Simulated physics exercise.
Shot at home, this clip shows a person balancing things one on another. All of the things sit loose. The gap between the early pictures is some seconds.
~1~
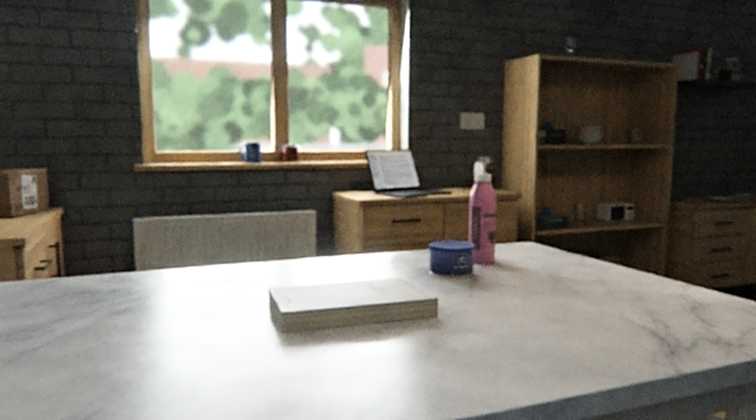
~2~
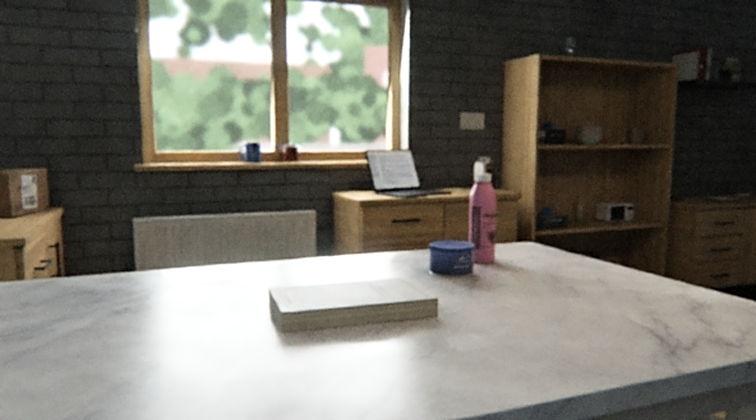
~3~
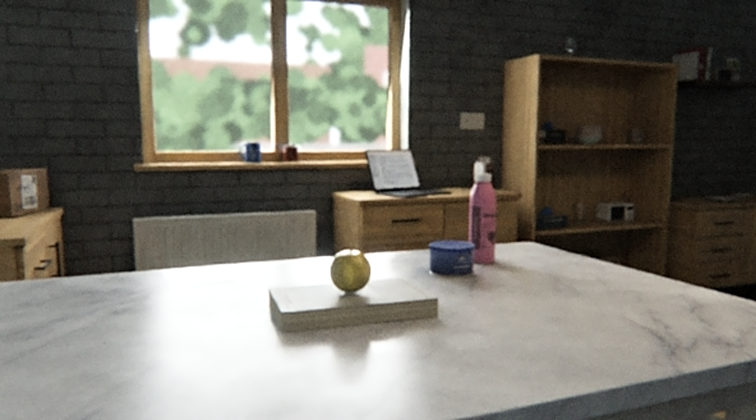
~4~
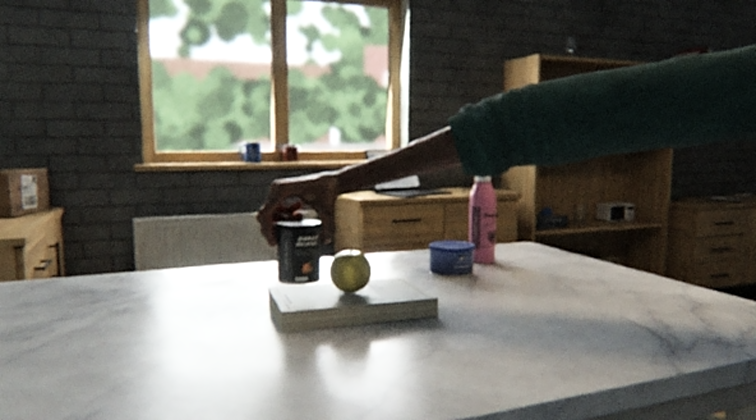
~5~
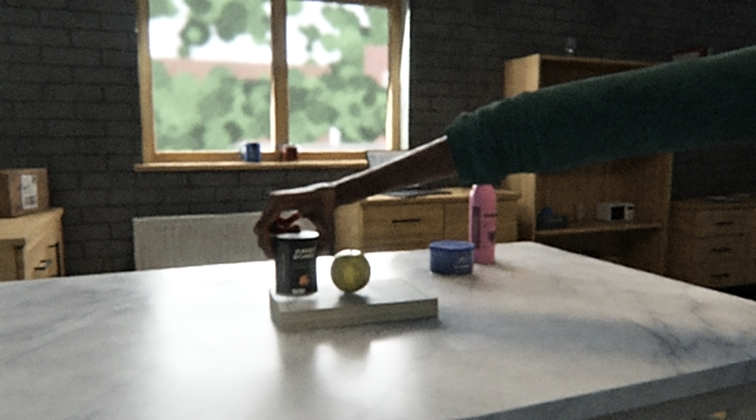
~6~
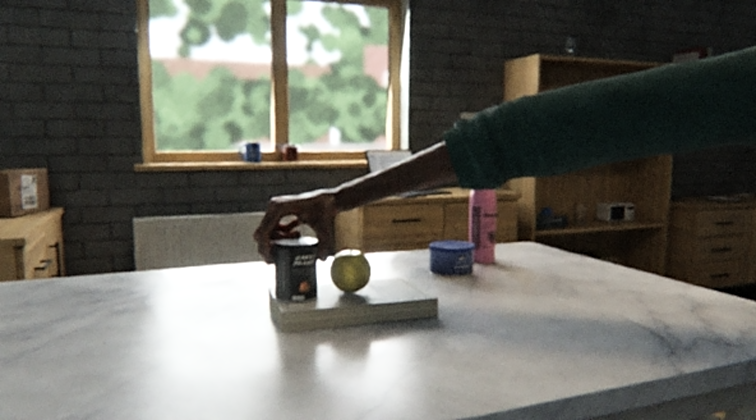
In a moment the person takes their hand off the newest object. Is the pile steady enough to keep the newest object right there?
It stays intact.
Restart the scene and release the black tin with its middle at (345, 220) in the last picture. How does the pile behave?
It collapses.
Then, 0.30 s later than the last frame, all is still.
Then, 0.70 s later than the last frame, black tin resting near (296, 270).
When it is over, all 5 as before. End places, in pixels of the last picture, black tin near (296, 270). The pile keeps its balance.
